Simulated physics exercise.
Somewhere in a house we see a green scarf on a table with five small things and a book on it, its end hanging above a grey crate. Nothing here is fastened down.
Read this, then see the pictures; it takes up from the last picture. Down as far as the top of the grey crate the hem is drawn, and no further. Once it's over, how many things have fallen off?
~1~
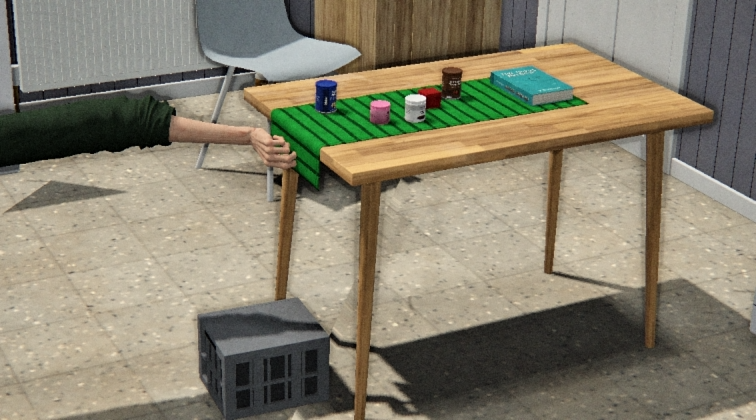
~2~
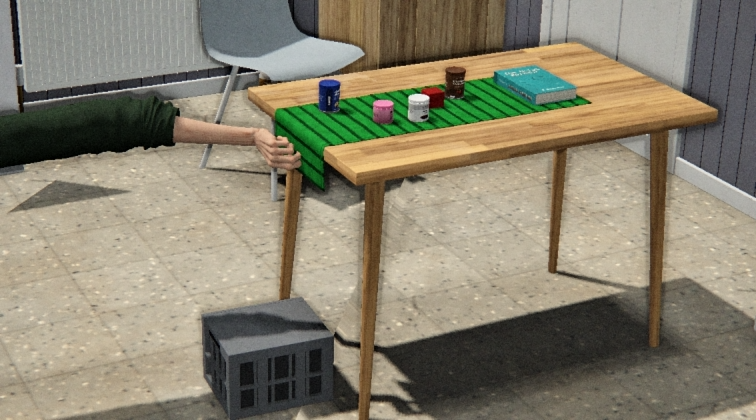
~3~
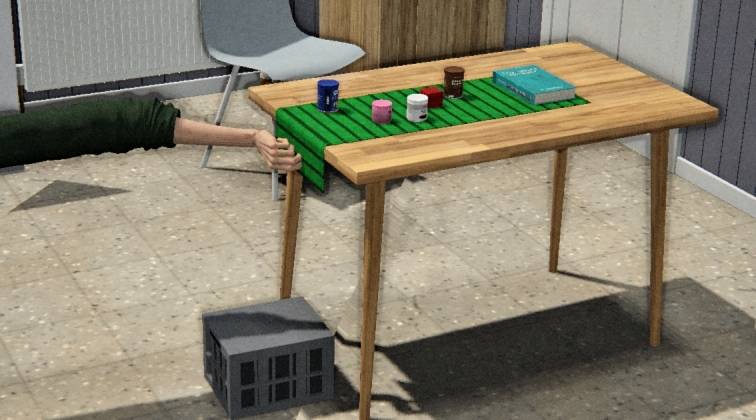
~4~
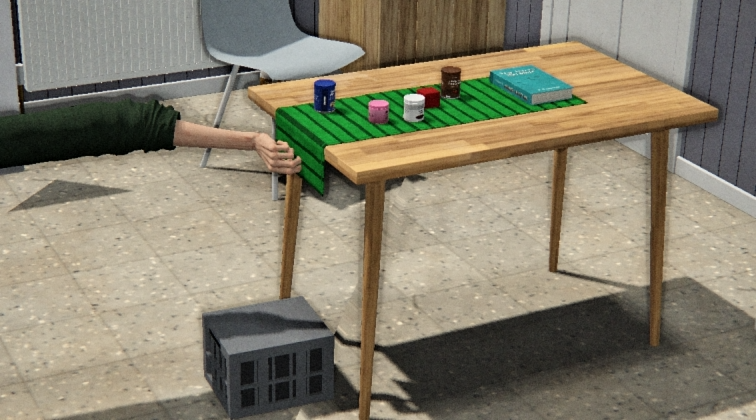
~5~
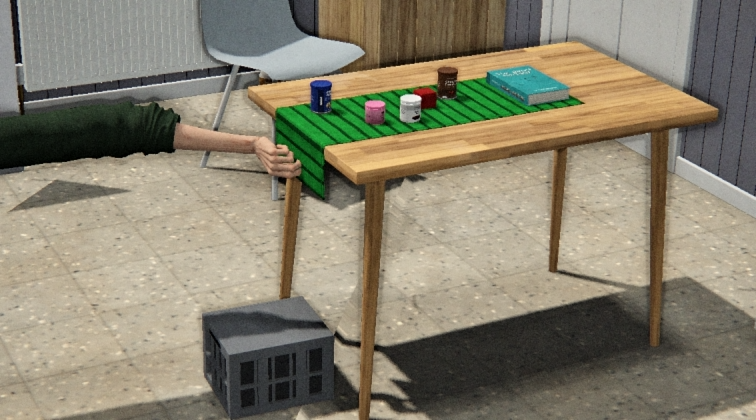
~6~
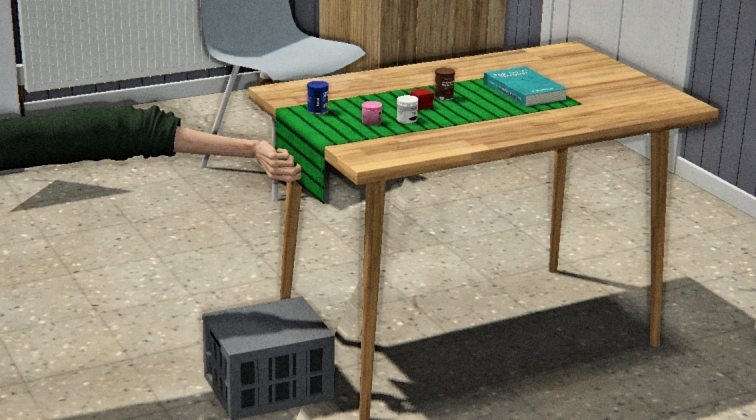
Only four fail to stay up.
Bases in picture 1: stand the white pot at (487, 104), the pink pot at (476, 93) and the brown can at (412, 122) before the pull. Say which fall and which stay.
I'd say the white pot hangs on, the pink pot hangs on, and the brown can takes a fall.
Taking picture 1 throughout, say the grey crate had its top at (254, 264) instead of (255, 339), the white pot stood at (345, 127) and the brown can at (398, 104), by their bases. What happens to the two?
Observed: White pot departs; brown can remains seated.
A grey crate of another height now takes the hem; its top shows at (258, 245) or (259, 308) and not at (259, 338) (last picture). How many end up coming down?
The count: 1 and 3.
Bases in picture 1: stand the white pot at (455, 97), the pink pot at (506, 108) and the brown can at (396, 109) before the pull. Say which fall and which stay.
The white pot keeps its place on top; the pink pot remains up; the brown can goes over.
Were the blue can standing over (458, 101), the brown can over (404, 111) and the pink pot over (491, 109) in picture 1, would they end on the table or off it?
So the blue can stays aboard, the brown can leaves the top, and the pink pot stays aboard.
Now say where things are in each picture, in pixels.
The first frame shows hem (319, 191); blue can (326, 83); pink pot (380, 103); white pot (416, 98); red cube (430, 91); brown can (452, 70); top of the crate (255, 339).
The second frame shows hem (325, 191); blue can (329, 83).
The third frame shows hem (324, 193); pink pot (382, 103).
The fourth frame shows hem (323, 196); white pot (414, 97); top of the crate (259, 338).
The fifth frame shows hem (324, 200); red cube (425, 91).
The sixth frame shows hem (324, 204); blue can (318, 84); pink pot (372, 104); white pot (408, 99); red cube (422, 91); brown can (445, 71).
Soon after, hem near (298, 225); blue can gone.
After that, hem near (295, 278); blue can and pink pot gone.
And then, hem on the crate; blue can, pink pot, white pot and red cube gone.
In the end, hem on the crate; blue can, pink pot, white pot and red cube gone. The table loses four.
